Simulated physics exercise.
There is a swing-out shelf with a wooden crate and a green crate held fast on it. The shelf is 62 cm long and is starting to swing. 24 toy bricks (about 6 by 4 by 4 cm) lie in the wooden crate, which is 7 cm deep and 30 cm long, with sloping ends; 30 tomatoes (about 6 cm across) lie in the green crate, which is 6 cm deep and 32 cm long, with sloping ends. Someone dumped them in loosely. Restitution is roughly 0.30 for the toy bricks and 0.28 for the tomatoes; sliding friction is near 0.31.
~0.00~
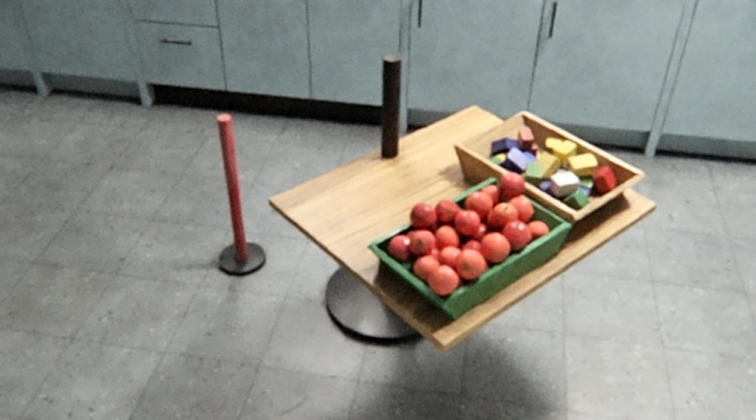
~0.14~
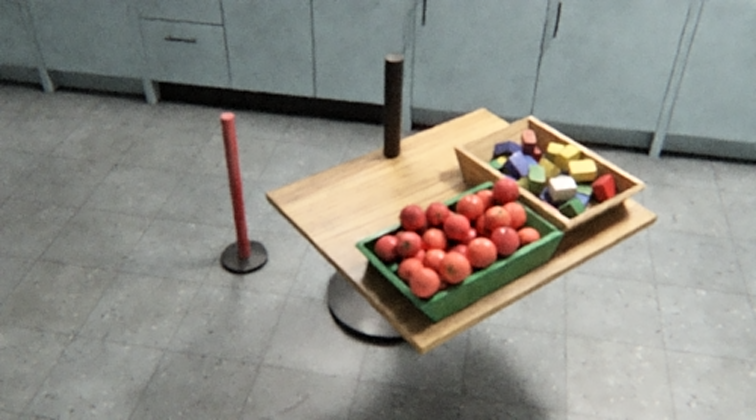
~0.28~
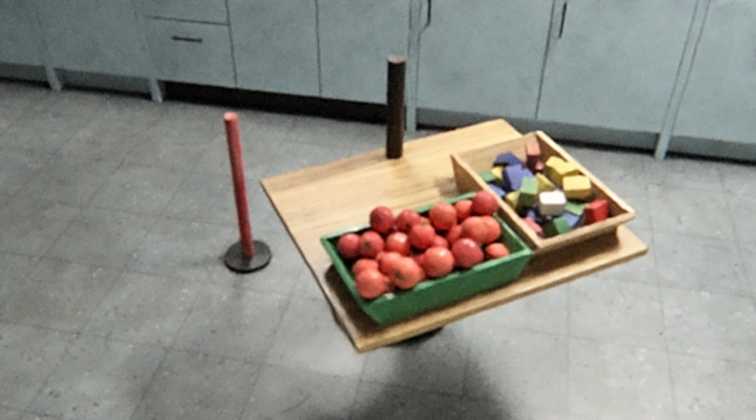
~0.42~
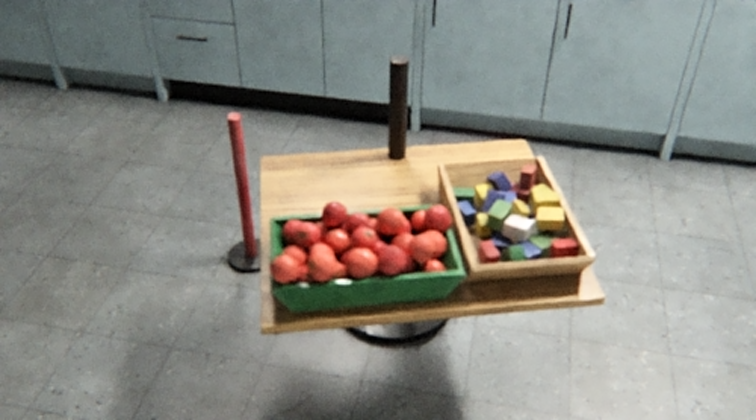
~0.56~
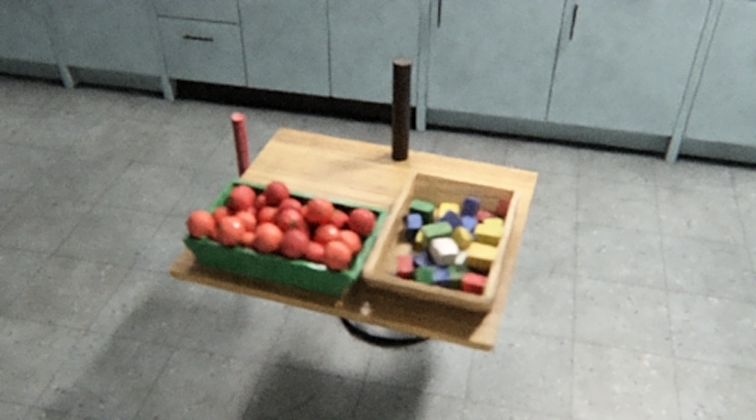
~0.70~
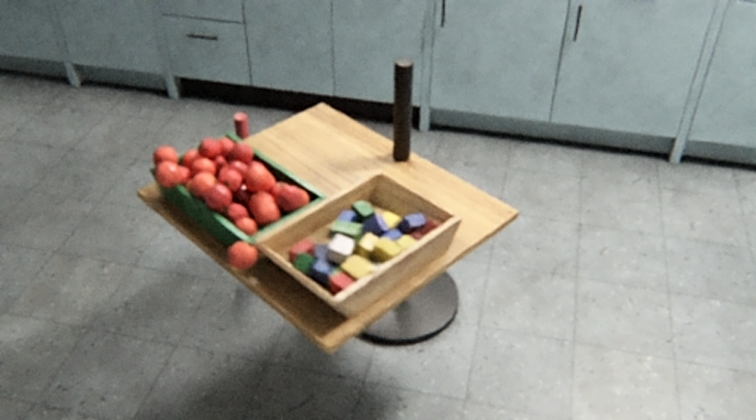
A wooden shelf holding a green crate heaped with tomatoes and a wooden crate of coloured toy bricks swung round clockwise, carrying the tomatoes to the left, and a tomato came out over the green crate's edge.
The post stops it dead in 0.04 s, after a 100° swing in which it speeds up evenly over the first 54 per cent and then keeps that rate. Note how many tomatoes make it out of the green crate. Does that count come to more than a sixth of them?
Yes.
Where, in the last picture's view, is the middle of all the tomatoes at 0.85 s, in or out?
Centre approx. at (217, 147).
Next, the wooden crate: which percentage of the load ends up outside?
The wooden crate comes in at 5 in a hundred.
After 0.77 s, it reaches the stop.
After 0.85 s, the wooden crate has all 24 and the green crate is down by 3 of 30.
After 0.97 s, the wooden crate has all 24 and the green crate is down by 6 of 30.
After 1.19 s, the wooden crate is down by 1 of 24 and the green crate is down by 7 of 30.
Outcome (at 1.62 s), the wooden crate is down by 1 of 24 and the green crate is down by 8 of 30. Asked share, 8 of 30, 27 per cent.
